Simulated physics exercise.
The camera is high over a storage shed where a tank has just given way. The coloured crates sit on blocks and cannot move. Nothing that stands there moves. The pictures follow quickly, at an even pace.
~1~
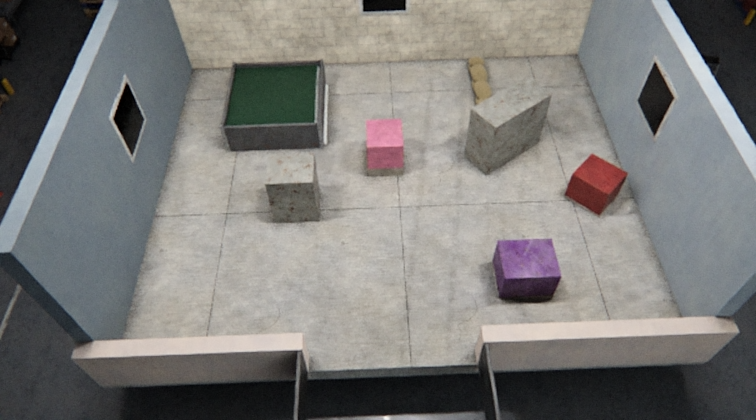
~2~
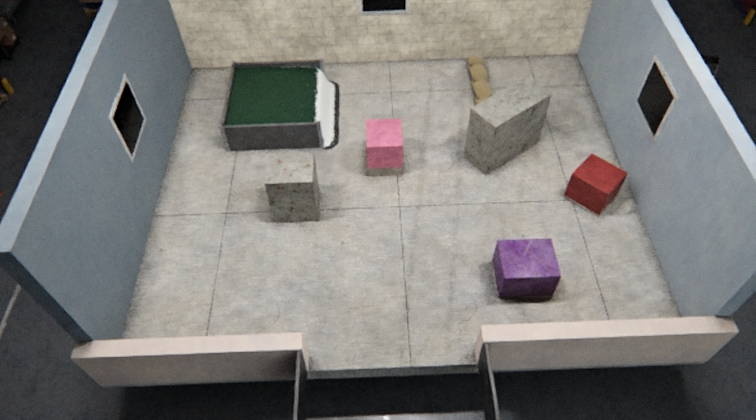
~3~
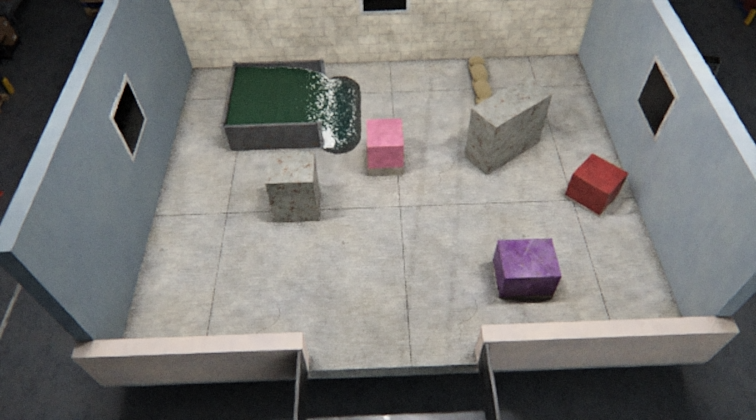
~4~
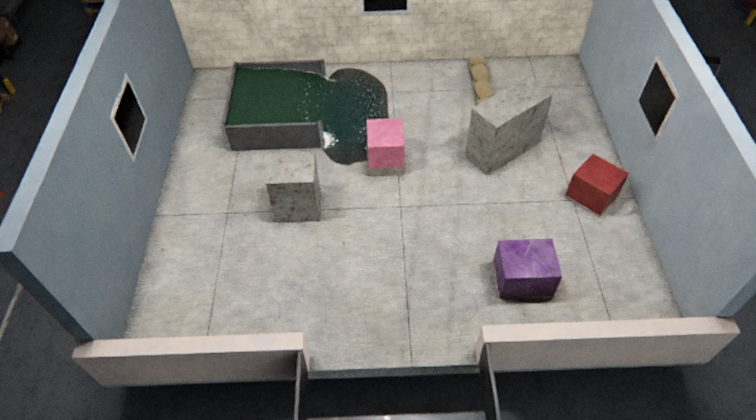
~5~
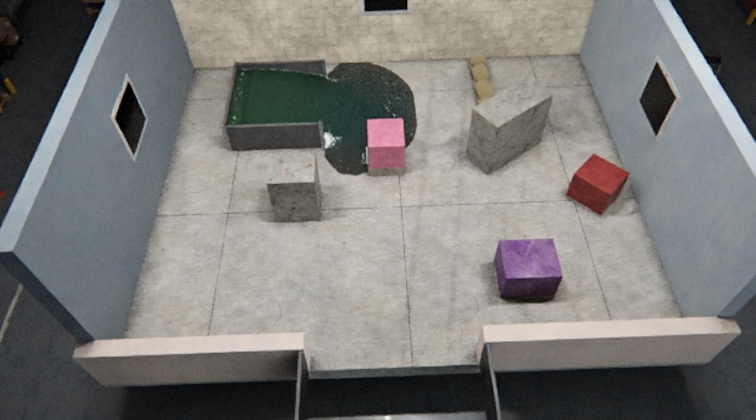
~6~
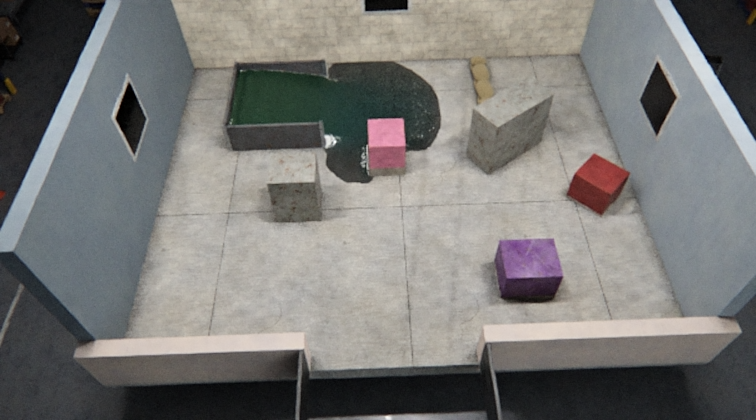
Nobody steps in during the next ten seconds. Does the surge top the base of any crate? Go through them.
One by one: The red crate is wetted; the pink crate escapes dry; the purple crate is wetted.
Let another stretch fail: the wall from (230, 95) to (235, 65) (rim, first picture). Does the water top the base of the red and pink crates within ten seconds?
My reading: Red crate is safe, pink crate remains dry.
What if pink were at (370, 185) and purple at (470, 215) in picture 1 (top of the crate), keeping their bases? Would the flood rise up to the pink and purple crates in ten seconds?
In short: Pink crate is spared, purple crate is wetted.
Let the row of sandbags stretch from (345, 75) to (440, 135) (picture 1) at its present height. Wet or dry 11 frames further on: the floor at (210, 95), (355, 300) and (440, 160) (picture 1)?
In turn: Not flooded, not flooded, awash.
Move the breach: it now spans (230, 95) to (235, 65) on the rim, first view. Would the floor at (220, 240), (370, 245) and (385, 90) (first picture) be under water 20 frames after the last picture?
In turn: Flooded, free of water, under water.
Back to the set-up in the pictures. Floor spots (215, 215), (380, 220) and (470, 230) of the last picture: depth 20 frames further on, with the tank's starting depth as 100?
About 0, 2 and 2 per cent.
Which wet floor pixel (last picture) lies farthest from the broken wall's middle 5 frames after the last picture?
Close to (538, 120).
A moment on, water covers 20 % of the floor; the red crate not reached, the pink crate water round its plinth, the purple crate not reached.
Next, water covers 30 % of the floor; the red crate not reached, the pink crate water round its plinth, the purple crate not reached.
Then, water covers 35 % of the floor; the red crate not reached, the pink crate water round its plinth, the purple crate water round its plinth.
Later, water covers 50 % of the floor; the red crate water round its plinth, the pink crate water round its plinth, the purple crate water round its plinth.
In the end, water covers 75 % of the floor; the red crate was topped, the pink crate stayed above the water, the purple crate was topped.
